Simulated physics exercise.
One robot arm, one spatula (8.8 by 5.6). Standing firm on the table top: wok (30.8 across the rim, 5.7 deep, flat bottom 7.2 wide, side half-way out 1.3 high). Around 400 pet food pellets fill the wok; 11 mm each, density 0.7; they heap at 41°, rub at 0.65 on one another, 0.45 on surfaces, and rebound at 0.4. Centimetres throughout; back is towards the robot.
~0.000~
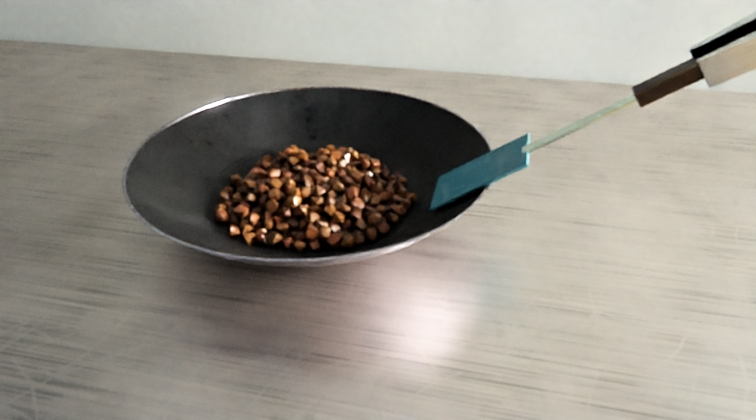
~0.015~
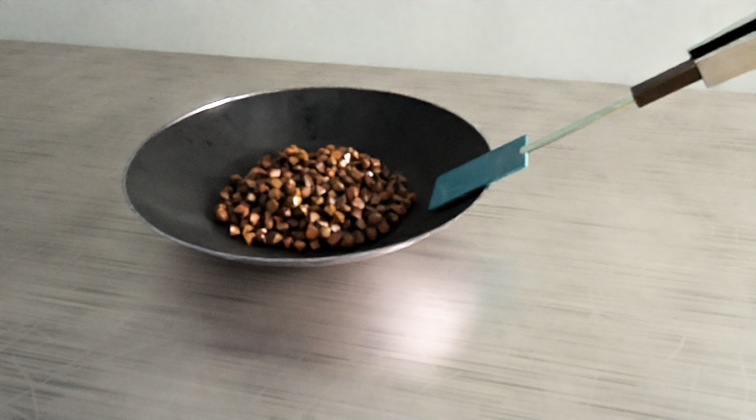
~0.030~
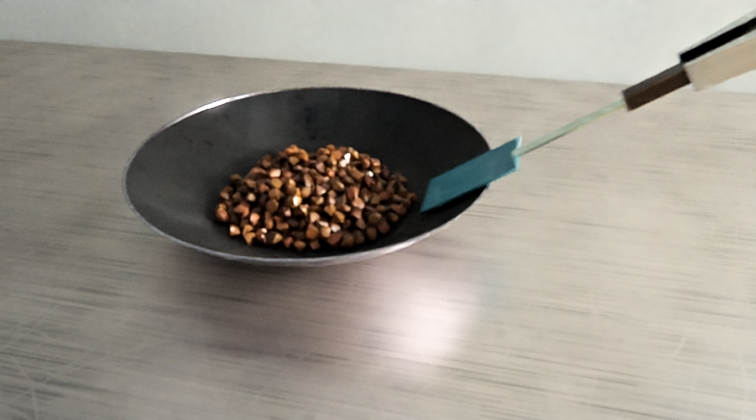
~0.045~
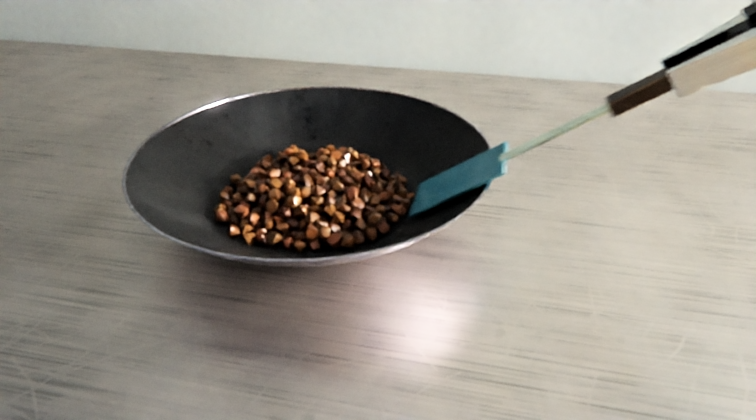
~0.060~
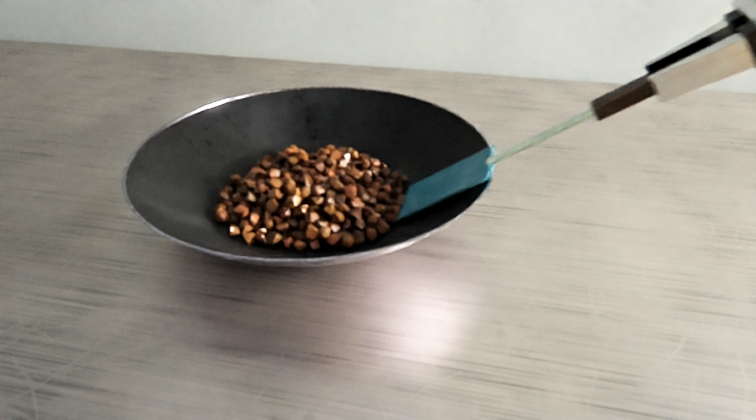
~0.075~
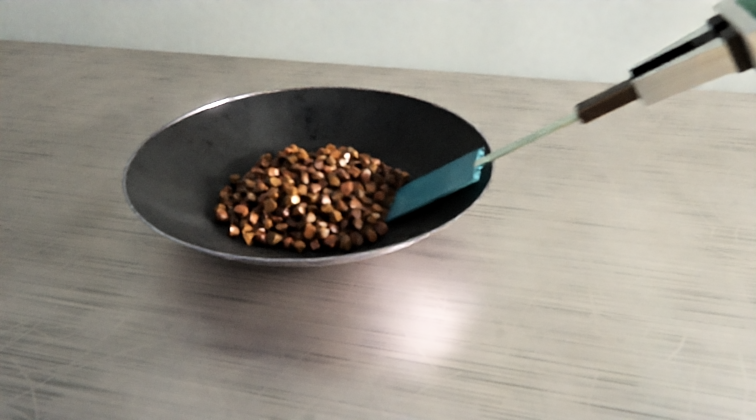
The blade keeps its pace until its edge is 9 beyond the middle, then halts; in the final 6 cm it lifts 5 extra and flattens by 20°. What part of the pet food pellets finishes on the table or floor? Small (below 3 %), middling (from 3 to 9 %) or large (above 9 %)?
Answer: Middling; from 3 to 9 % of the pet food pellets finish on the table or floor.
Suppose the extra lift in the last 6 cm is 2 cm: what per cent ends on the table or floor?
Some 0 per cent.
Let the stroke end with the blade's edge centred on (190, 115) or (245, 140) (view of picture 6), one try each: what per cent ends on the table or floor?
About 10 and 0 per cent.
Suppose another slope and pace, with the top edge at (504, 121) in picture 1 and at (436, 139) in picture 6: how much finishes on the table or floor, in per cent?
About 10 per cent.
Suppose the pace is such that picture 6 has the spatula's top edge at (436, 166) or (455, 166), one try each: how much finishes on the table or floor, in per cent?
Some 15 and 10 per cent.
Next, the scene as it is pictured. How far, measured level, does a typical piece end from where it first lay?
Roughly 4 cm.
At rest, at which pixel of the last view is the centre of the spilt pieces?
Around (75, 178).
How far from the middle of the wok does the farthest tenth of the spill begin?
Some 30 cm.
After 0.16 s, sloping 35°, highest piece 4 above the table; 400 in the wok.
After 0.25 s, sloping 29°, highest piece 5 above the table; 400 in the wok.
After 0.50 s, sloping 15°, highest piece 7 above the table; 382 in the wok, 17 on the table or floor, 1 on the blade or in flight.
After 1.55 s, sloping 15°, highest piece 6 above the table; 381 in the wok, 19 on the table or floor.
At rest, 381 in the wok, 19 on the table or floor. That is 5 % on the table or floor.
